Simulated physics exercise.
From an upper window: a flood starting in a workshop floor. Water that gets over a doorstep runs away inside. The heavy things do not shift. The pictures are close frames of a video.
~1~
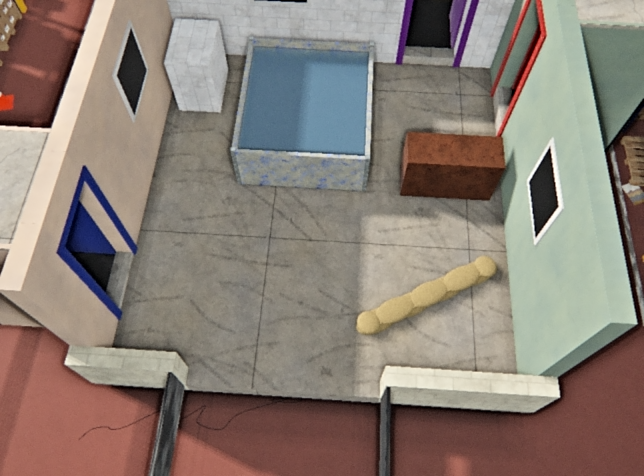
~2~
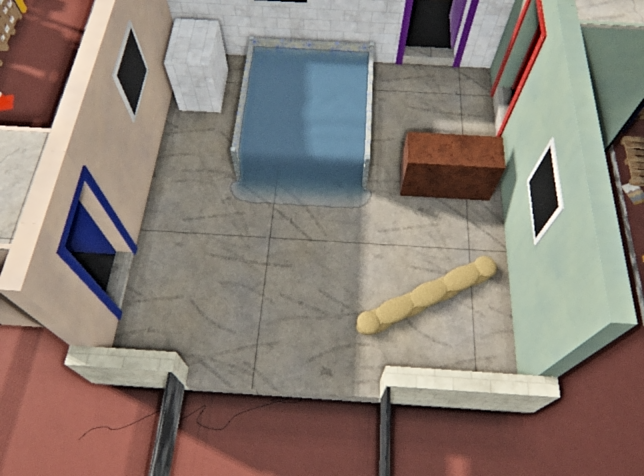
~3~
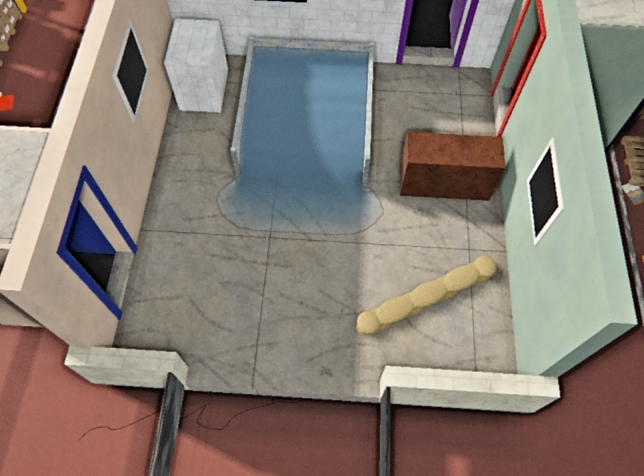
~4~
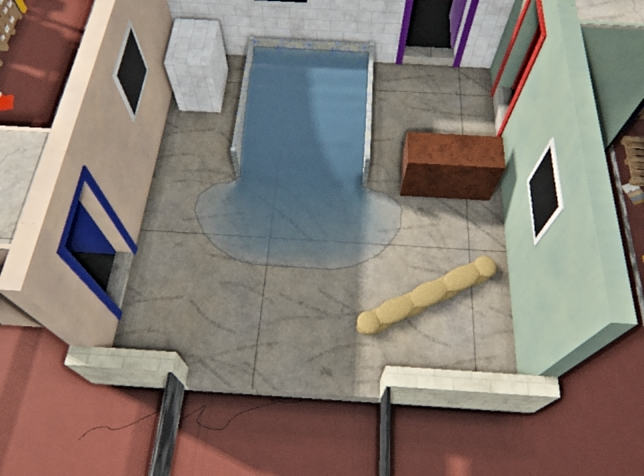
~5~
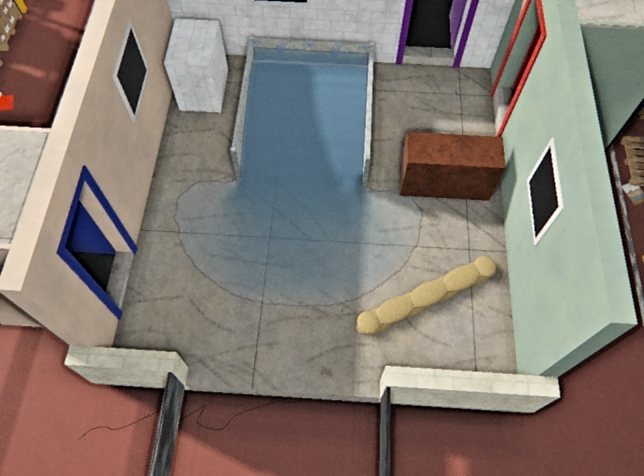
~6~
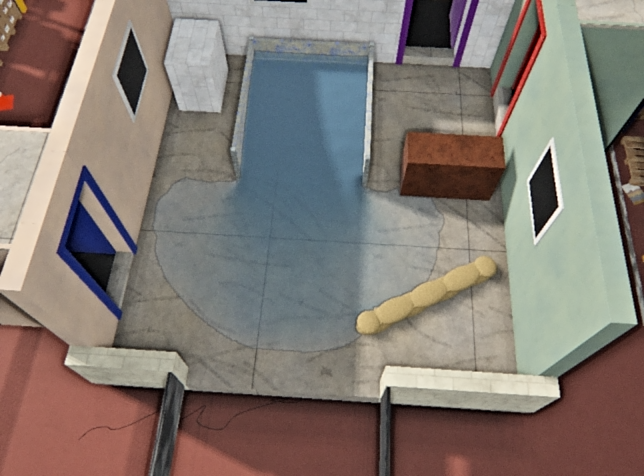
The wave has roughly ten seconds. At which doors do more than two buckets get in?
One by one: The red door stays under that; the blue door takes more than that; the purple door stays under that.
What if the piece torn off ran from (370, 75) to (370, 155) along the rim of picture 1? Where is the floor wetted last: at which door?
Last comes the door marked blue.
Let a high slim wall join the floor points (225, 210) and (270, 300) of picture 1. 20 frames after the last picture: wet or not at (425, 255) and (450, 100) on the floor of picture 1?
In that order: Wet, clear.
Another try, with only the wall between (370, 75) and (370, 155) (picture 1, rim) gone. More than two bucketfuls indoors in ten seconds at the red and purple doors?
One by one: Red goes over; purple is over.
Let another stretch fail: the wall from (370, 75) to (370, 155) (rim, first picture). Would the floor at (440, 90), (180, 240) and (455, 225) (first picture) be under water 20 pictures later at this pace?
As listed: Awash, free of water, wet.
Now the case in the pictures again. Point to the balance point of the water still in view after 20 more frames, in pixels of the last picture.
I would point to (299, 230).
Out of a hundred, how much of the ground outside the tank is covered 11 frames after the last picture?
Near 55 in a hundred.
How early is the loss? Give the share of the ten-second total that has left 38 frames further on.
Close to 85 %.
A moment on, water covers 50 % of the floor; the red door not reached, the blue door wet at the sill, nothing in, the purple door not reached.
Next, water covers 55 % of the floor; the red door not reached, the blue door under two buckets in, the purple door not reached.
Then, water covers 60 % of the floor; the red door wet at the sill, nothing in, the blue door over two buckets in, the purple door not reached.
Later, water covers 80 % of the floor; the red door wet at the sill, nothing in, the blue door over two buckets in, the purple door wet at the sill, nothing in.
In the end, water covers 90 % of the floor; the red door wet at the sill, nothing in, the blue door over two buckets in, the purple door wet at the sill, nothing in.
